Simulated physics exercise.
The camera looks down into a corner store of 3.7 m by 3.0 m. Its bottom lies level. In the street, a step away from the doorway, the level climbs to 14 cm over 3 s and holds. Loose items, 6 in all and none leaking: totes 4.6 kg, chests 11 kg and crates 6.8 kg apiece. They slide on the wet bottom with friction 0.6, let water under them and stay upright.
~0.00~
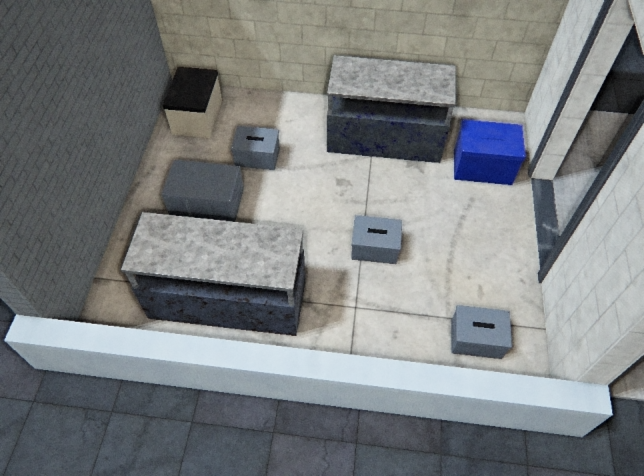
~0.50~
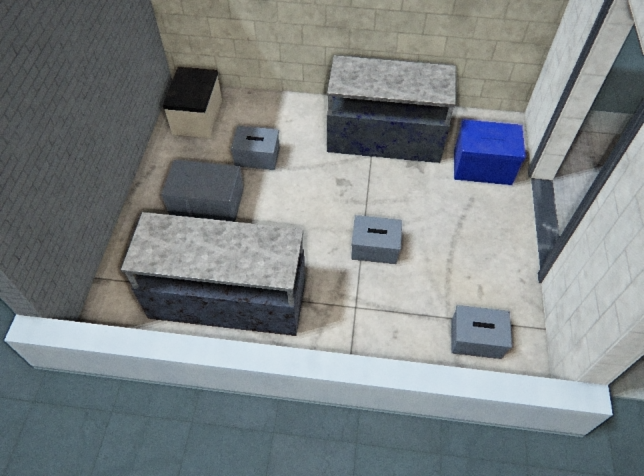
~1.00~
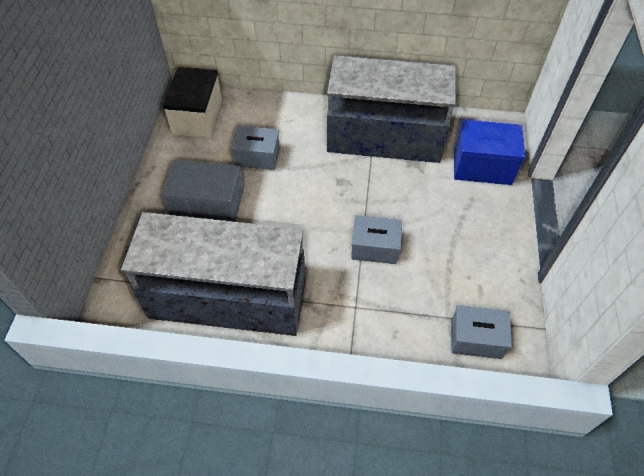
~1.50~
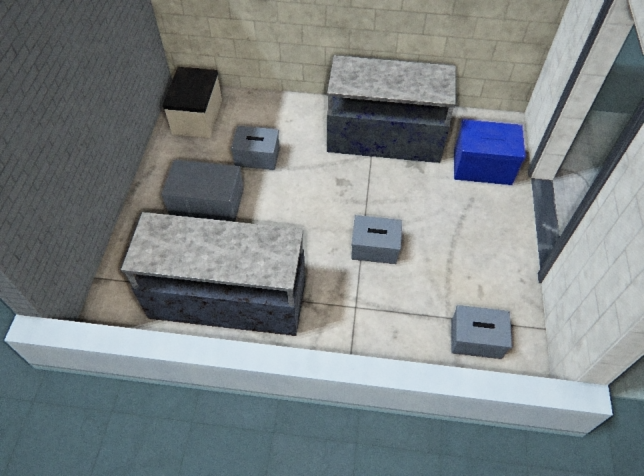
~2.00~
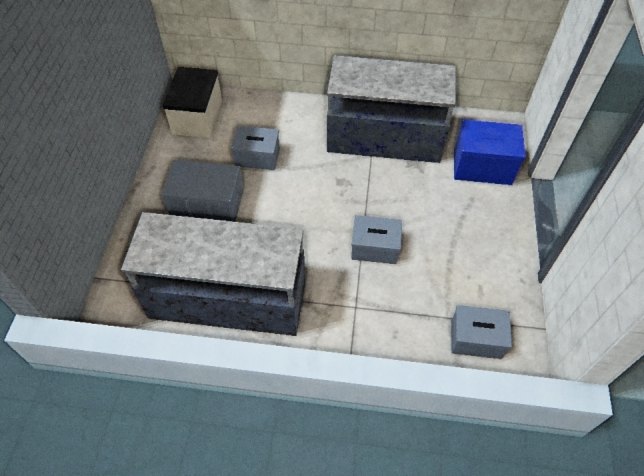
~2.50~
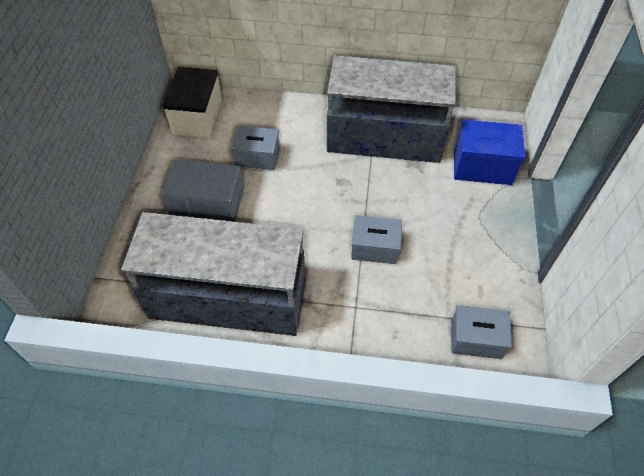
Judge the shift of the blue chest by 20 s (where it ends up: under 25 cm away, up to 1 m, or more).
The blue chest ends far away.
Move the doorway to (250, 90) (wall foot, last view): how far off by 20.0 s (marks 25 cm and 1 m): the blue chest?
In that case the blue chest moves a short way.
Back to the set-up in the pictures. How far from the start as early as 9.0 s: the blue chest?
Roughly 10 cm by then.
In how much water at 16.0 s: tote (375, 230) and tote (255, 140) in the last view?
About 11 and 10 cm.
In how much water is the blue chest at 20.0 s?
About 13 cm.
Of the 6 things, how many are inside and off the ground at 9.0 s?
I count 4.
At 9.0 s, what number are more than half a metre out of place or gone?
I count 1.
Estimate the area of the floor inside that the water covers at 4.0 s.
About 3.0 m2.
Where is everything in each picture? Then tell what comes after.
In the first picture, the blue chest at (493, 138) rests on the ground; 0.0 m2 under water; 0 of 6 have shifted.
In the second picture, the blue chest at (493, 138), on the bottom; 0.0 m2 under water; 0 of 6 have shifted.
In the third picture, the blue chest at (493, 138), on the bottom; water covers 0.0 m2; 0 of 6 have shifted.
In the fourth picture, the blue chest at (493, 138) rests on the ground; 0.0 m2 under water; 0 of 6 have shifted.
In the fifth picture, the blue chest at (493, 138), on the bottom; 0.0 m2 under water; 0 of 6 have shifted.
In the sixth picture, the blue chest at (493, 138) rests on the ground; 0.3 m2 under water; 0 of 6 have shifted.
After 4.0 s the blue chest is near (492, 136), 0.0 m from its start, aground; 0 afloat.
After 9.0 s the blue chest is near (489, 130), 0.1 m from its start, aground; 4 afloat.
After 16.0 s the blue chest is near (374, 180), 1.2 m from its start, afloat; 6 afloat.
After 20.0 s the blue chest is near (197, 152), 2.6 m from its start, afloat; 6 afloat.
